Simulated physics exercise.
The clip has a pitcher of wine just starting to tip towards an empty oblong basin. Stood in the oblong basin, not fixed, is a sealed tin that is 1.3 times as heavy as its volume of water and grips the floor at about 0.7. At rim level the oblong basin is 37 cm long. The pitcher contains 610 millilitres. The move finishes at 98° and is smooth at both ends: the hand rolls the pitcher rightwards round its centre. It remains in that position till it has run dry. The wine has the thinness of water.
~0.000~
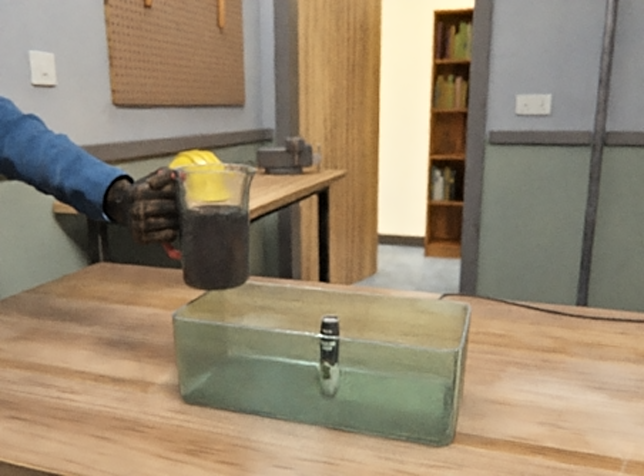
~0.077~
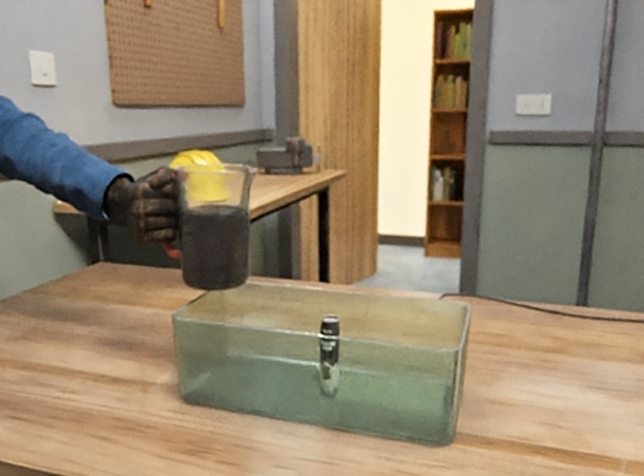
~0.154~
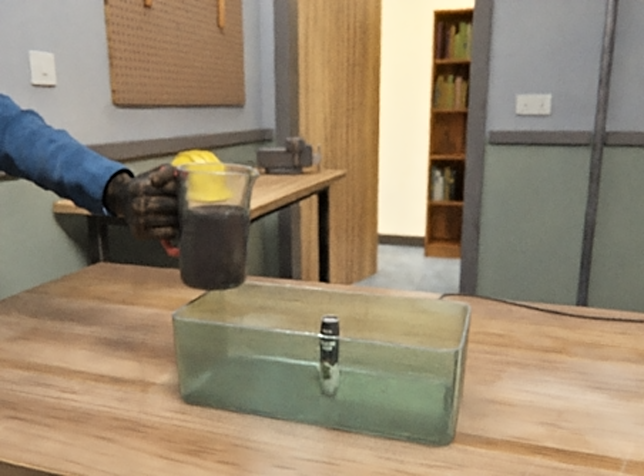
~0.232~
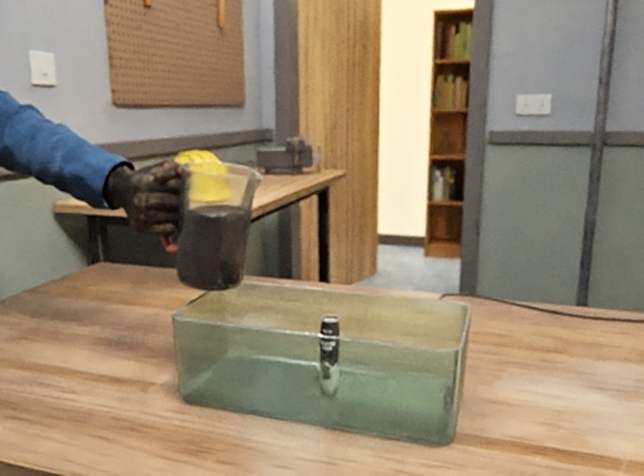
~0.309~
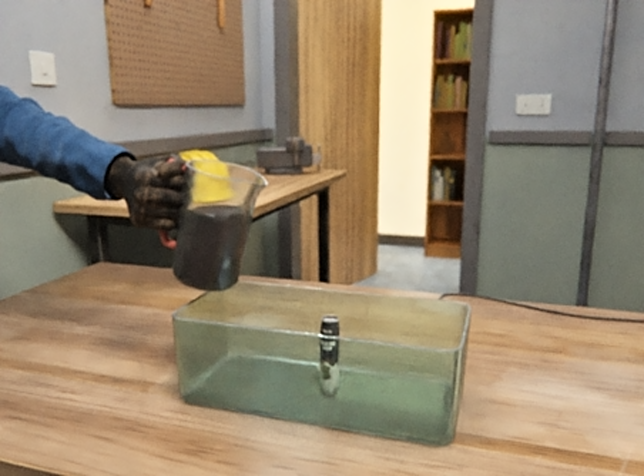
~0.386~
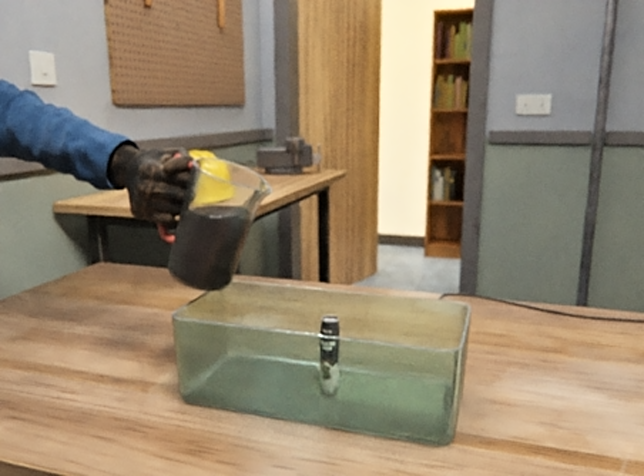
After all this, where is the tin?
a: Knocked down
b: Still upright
Knocked down (a).
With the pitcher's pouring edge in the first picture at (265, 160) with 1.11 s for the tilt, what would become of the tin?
Then the tin comes down.
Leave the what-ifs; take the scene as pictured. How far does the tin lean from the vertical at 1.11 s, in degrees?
Tilt: Around 5°.
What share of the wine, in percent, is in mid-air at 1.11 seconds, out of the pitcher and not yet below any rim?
I'd say some 14 per cent is in the air.
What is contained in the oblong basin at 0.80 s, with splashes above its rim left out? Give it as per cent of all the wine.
0 %, more or less.
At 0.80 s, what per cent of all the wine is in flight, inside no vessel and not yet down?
Roughly 3 percent.
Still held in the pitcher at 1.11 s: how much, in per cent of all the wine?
Near 56 percent, more or less.
Then, 0.80 s in, the tilt is 68° and 97 per cent is still to pour; the tin stands where it began.
Then, 1.11 s in, the tilt is 94° and 57 per cent is still to pour; the tin leans 7°.
Then, 1.43 s in, the tilt is 98° and 14 per cent is still to pour; the tin lies on its side.
Then, 1.78 s in, the tilt is 98° and 2 per cent is still to pour; the tin lies on its side.
Finally, the tin lies on its side.
